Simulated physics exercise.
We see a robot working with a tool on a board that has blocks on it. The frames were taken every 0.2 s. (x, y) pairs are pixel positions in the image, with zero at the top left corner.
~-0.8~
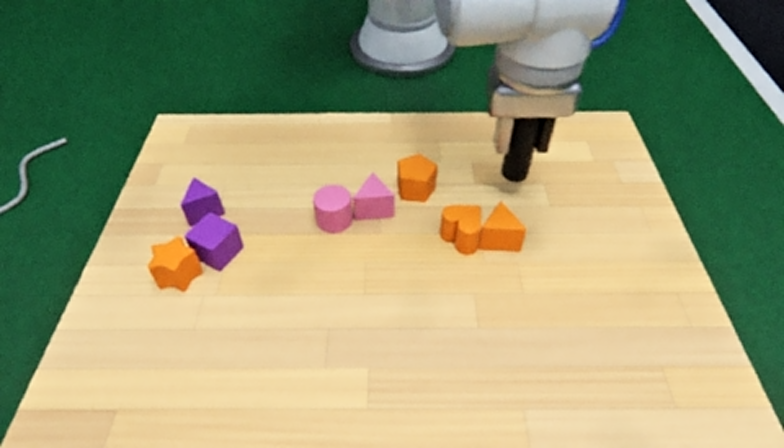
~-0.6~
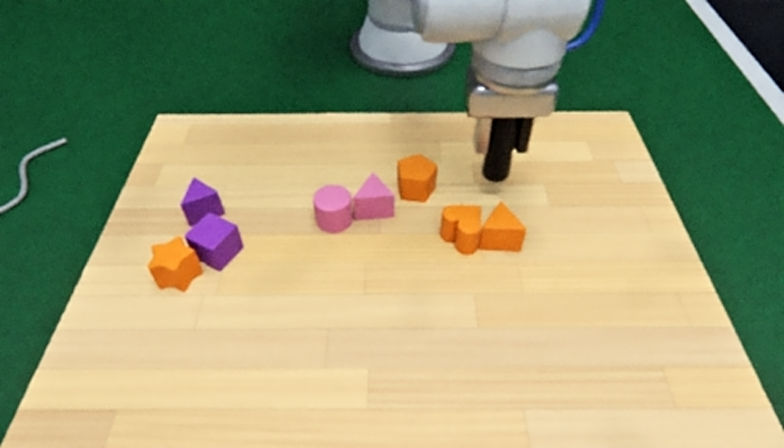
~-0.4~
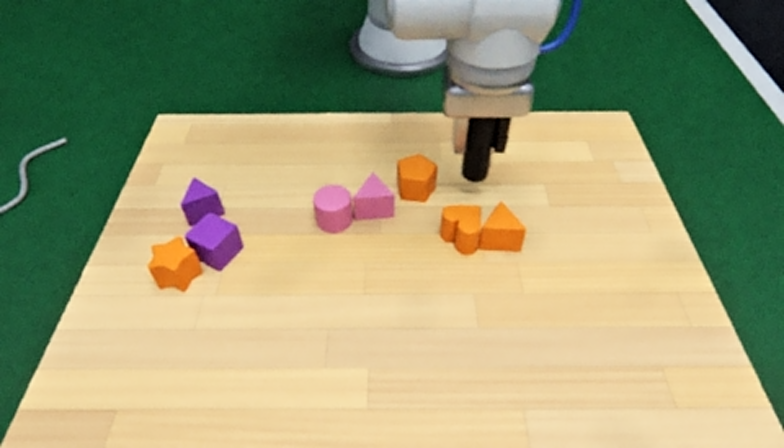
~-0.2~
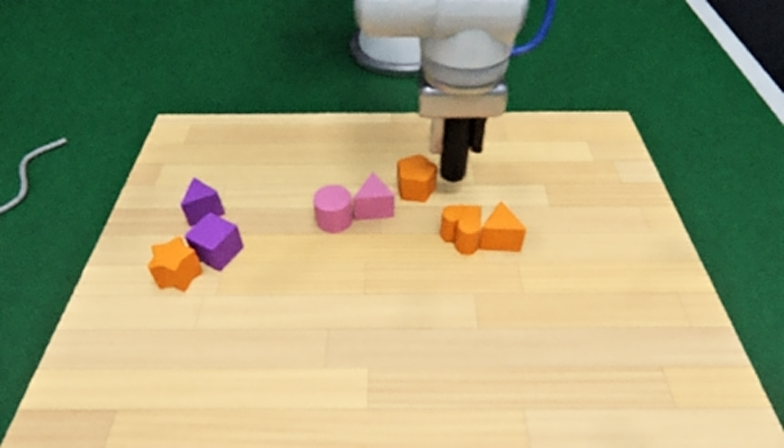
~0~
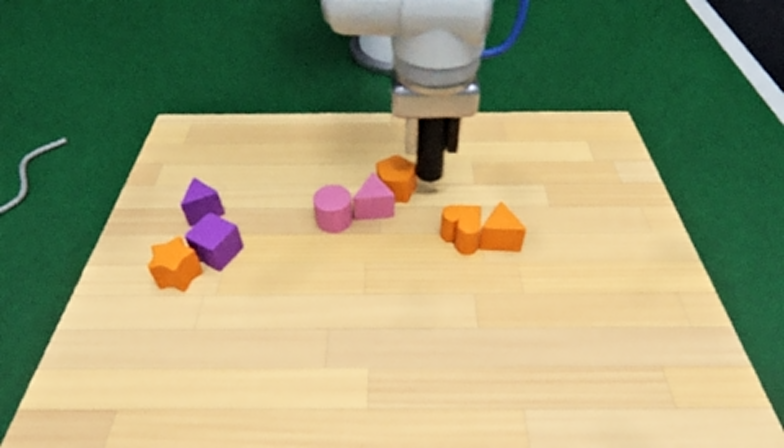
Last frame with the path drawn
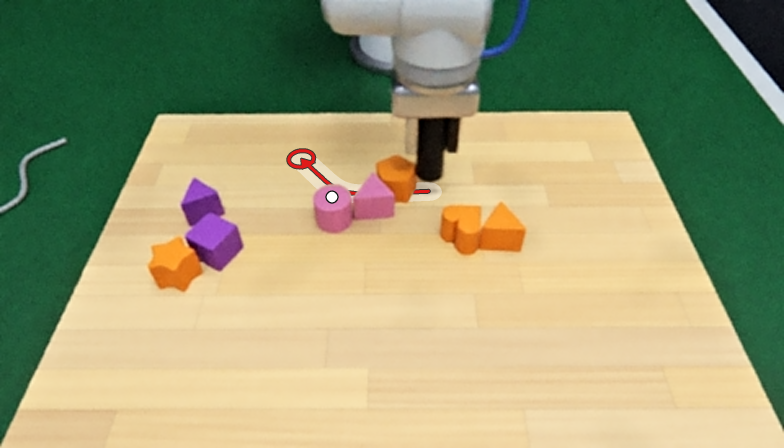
In the video, a robot arm with a dark tool moves left above a wooden board of purple, pink and orange blocks, then pushes the orange five-sided block slightly left, beside the pink triangle, while the other blocks stay still.
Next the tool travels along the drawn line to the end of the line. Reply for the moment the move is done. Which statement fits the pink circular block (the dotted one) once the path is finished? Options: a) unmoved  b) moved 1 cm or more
I choose a.
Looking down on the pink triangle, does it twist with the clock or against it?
Rotates counter-clockwise.
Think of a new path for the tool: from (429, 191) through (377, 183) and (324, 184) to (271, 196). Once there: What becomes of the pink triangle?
That one moves away.
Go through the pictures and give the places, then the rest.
In the first frame, tip of the tool (514, 175), middles of tops, pink circular block (332, 197), pink triangle (373, 188), orange five-sided block (416, 167).
In the second frame, tool (495, 175), nothing pushed.
In the third frame, tool (474, 175), nothing pushed.
In the fourth frame, tool (453, 175), nothing pushed.
In the fifth frame, tool (429, 175), pink circular block (332, 197), pink triangle (373, 188), orange five-sided block (396, 168).
The line goes from (429, 191) by way of (377, 193) and (330, 184) to (301, 159); the dot is on the pink circular block.
What follows on the original path. One third of the way, tool (376, 177); pink triangle (361, 189), turned 50° anticlockwise; orange five-sided block (344, 167).
Two thirds of the way, tool (327, 168); pink triangle (361, 189), turned 55° anticlockwise; orange five-sided block (295, 162), turned 25° anticlockwise.
At the end, tool (298, 142); pink circular block unmoved; pink triangle (361, 189), turned 55° anticlockwise; orange five-sided block (281, 158), turned 60° anticlockwise.
